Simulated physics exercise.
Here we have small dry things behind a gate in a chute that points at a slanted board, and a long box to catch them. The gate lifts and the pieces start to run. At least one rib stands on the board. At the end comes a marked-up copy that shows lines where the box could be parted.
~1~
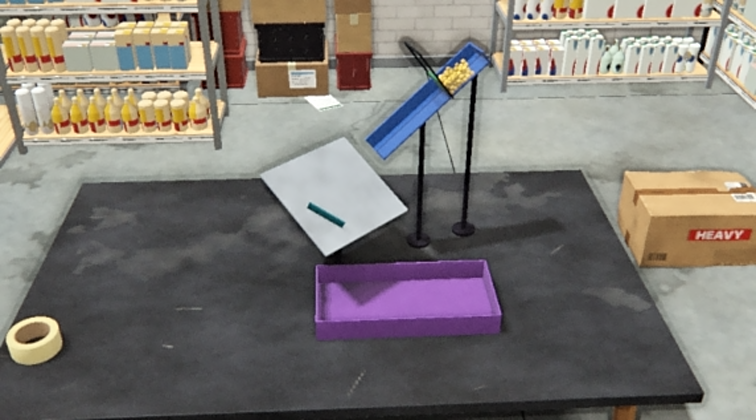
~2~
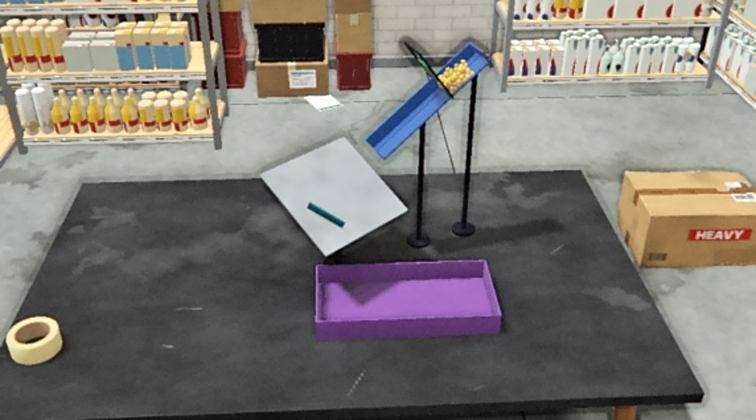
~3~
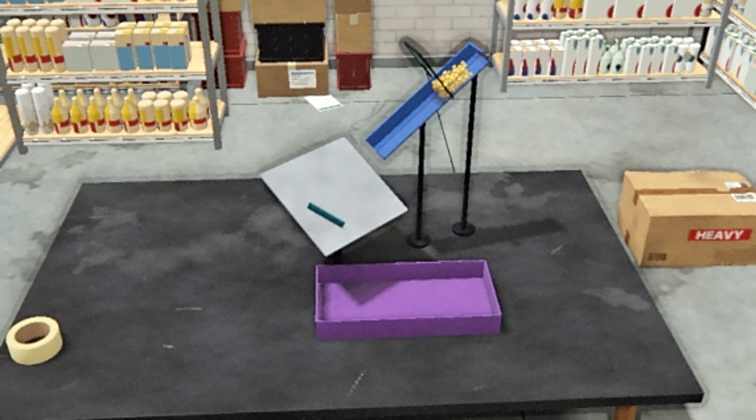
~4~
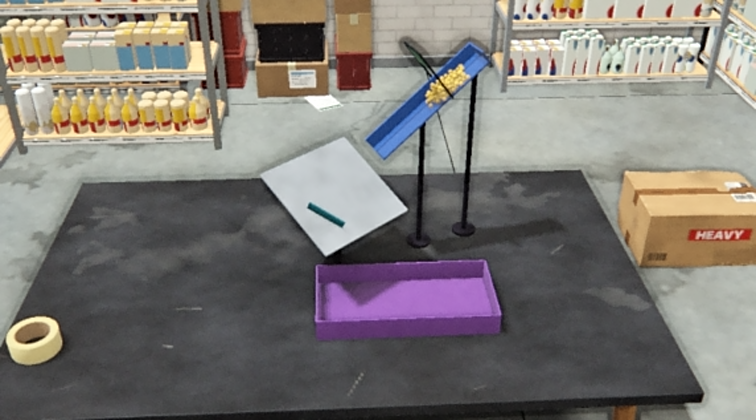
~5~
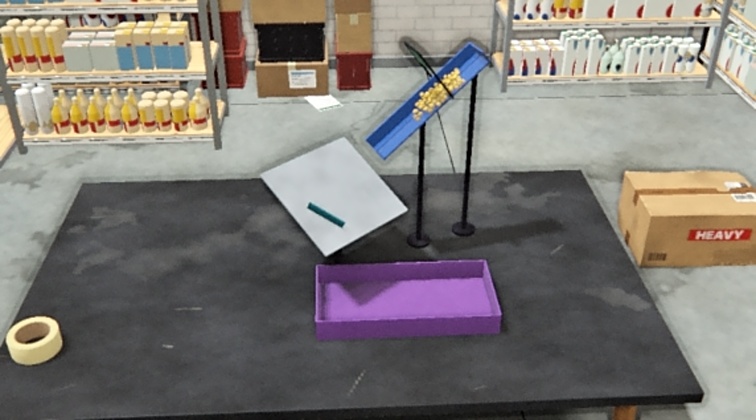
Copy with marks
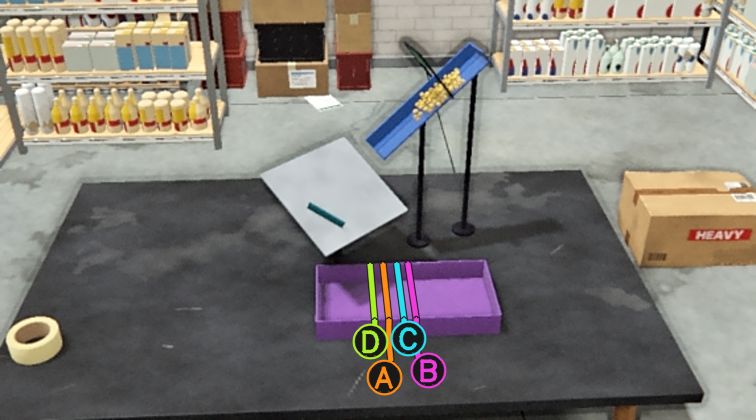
In a storeroom with stocked shelves, a dark table holds a tilted pale board with a teal rib, an empty purple box and a raised blue chute with yellow pieces bunched near its top. The pieces start sliding down the chute toward the left, spreading into a longer cluster partway along it.
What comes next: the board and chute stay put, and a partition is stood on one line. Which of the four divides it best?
Use line A.
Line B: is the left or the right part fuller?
Left.
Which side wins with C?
Left.
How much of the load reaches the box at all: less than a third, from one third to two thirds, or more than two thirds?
More than two thirds.
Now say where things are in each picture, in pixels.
Load behind the gate (453, 79), puffed corn balls; lip of the chute (378, 154), sloping fairly steeply, in the first picture.
Middle of the board (336, 192), tilted fairly steeply; middle of its low edge (369, 232); of its high edge (304, 155), in the second picture.
Front corners of the box (316, 321) and (501, 315), empty; front of the load (441, 95), in the third picture.
Middle of the load (445, 87); its front (431, 106), roughly a quarter of the way to the lip; rib from (309, 202) to (346, 223), in the fourth picture.
Middle of the load (438, 94); its front (415, 117), roughly half of the way to the lip, in the fifth picture.
On the marked copy, line A crosses the front rim at (388, 319); line B crosses the front rim at (416, 318); line C crosses the front rim at (403, 318); line D crosses the front rim at (374, 319).
With A, of what is caught, roughly half on the left of the divider, roughly half on the right.
With B, of what is caught, almost all on the left of the divider, about a tenth on the right.
With C, of what is caught, the larger part on the left of the divider, roughly a quarter on the right.
With D, of what is caught, about a tenth on the left of the divider, the larger part on the right.
